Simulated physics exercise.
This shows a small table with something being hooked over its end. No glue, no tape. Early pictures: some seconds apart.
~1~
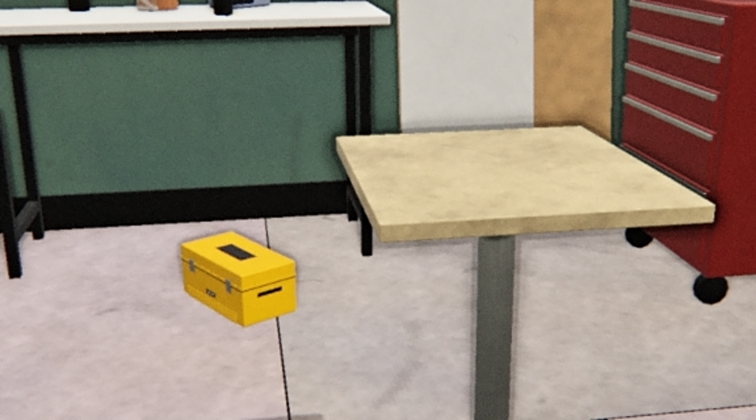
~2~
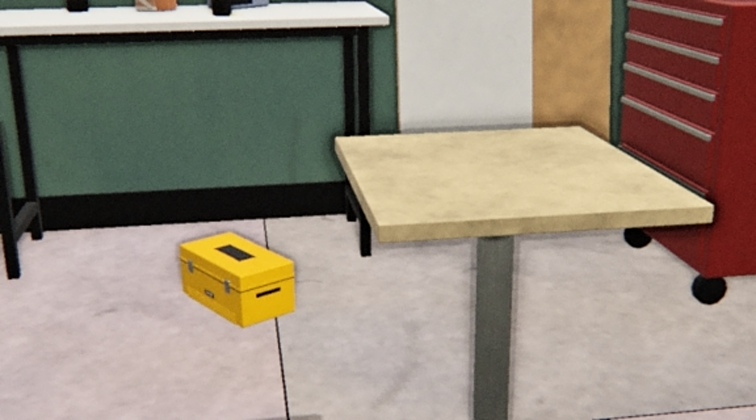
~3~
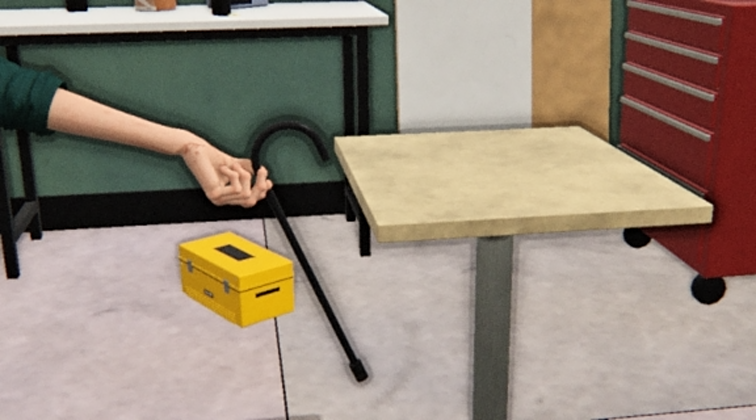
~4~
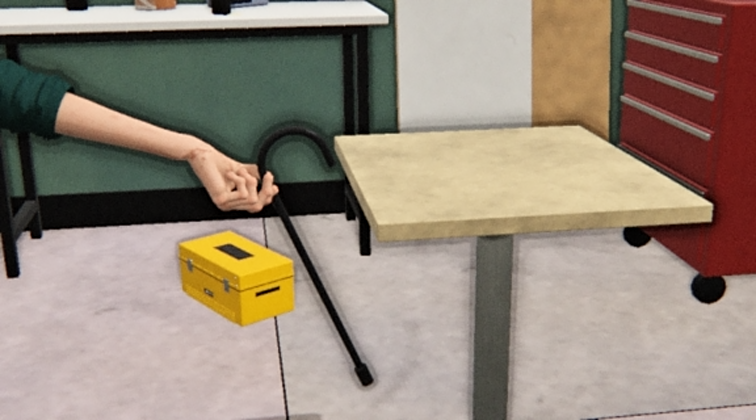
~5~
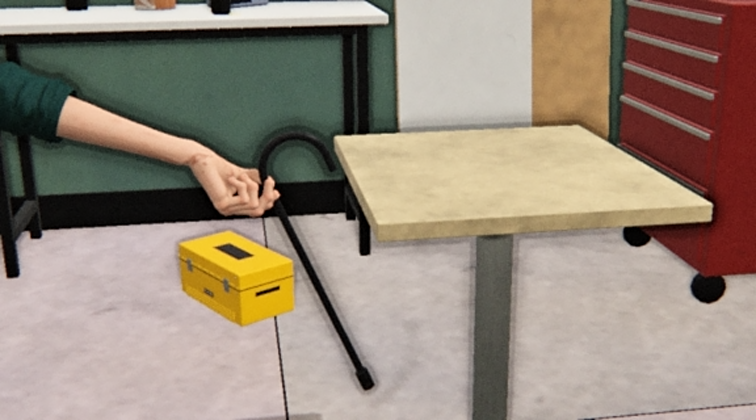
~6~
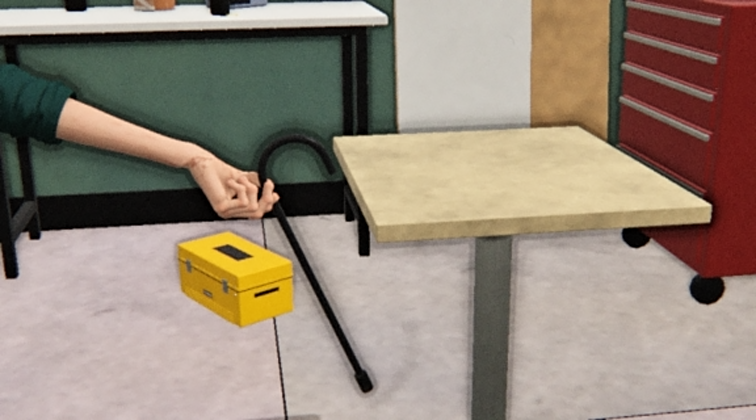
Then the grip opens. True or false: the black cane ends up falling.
True.
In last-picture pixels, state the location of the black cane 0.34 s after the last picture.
Roughly at (327, 394).
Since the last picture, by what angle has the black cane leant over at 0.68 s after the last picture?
The tilt comes to some 65°.
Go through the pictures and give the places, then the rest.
Table (499, 174), in the first picture.
Table (497, 174), in the second picture.
Still on the way; black cane (333, 251); table (497, 174), in the third picture.
Still on the way; black cane (339, 256); table (497, 173), in the fourth picture.
Still on the way; black cane (340, 261); table (497, 173), in the fifth picture.
In place, still held; black cane (339, 263); table (496, 174), in the sixth picture.
Then, 0.34 s on from there, black cane at the bottom near (327, 394).
Then, 0.54 s on from there, black cane on its way down.
Then, 0.68 s on from there, black cane at the bottom.
In the end, the black cane slips off.
